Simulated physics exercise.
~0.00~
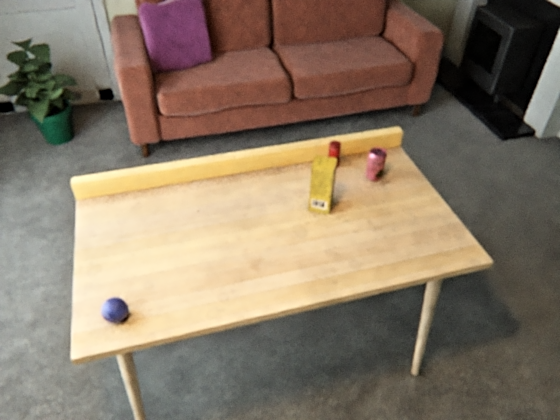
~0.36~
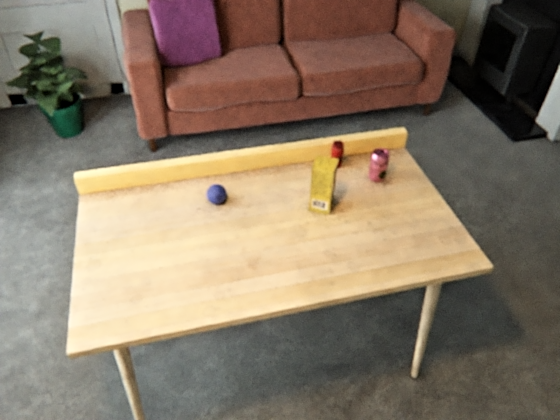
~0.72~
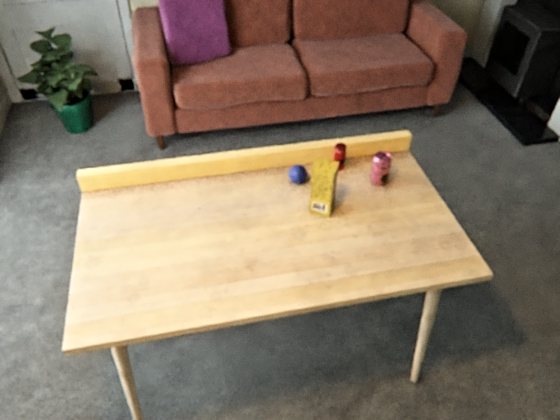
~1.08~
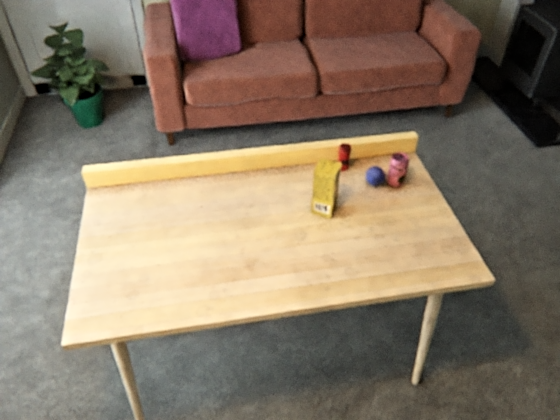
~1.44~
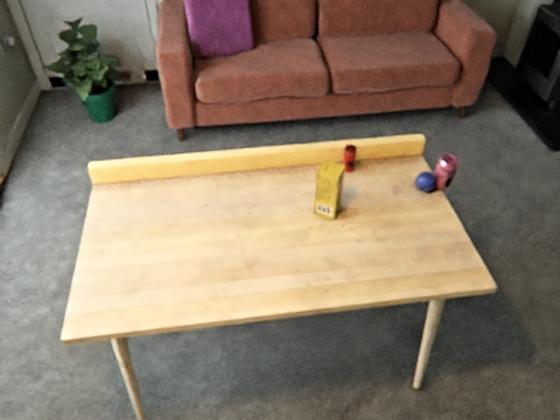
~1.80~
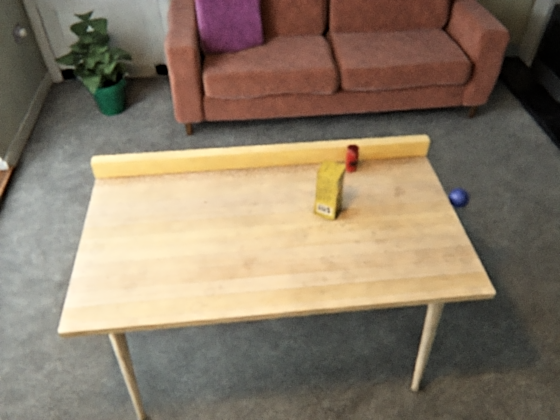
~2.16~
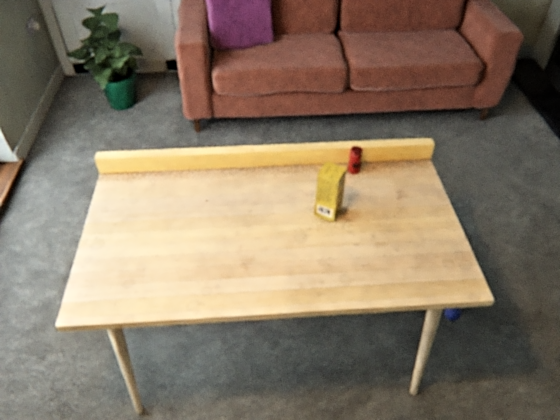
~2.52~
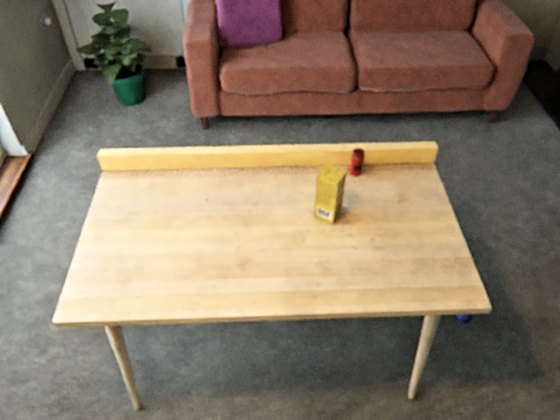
A wooden table holds a rolling blue ball that knocks a pink can off the right side, then drops off too.
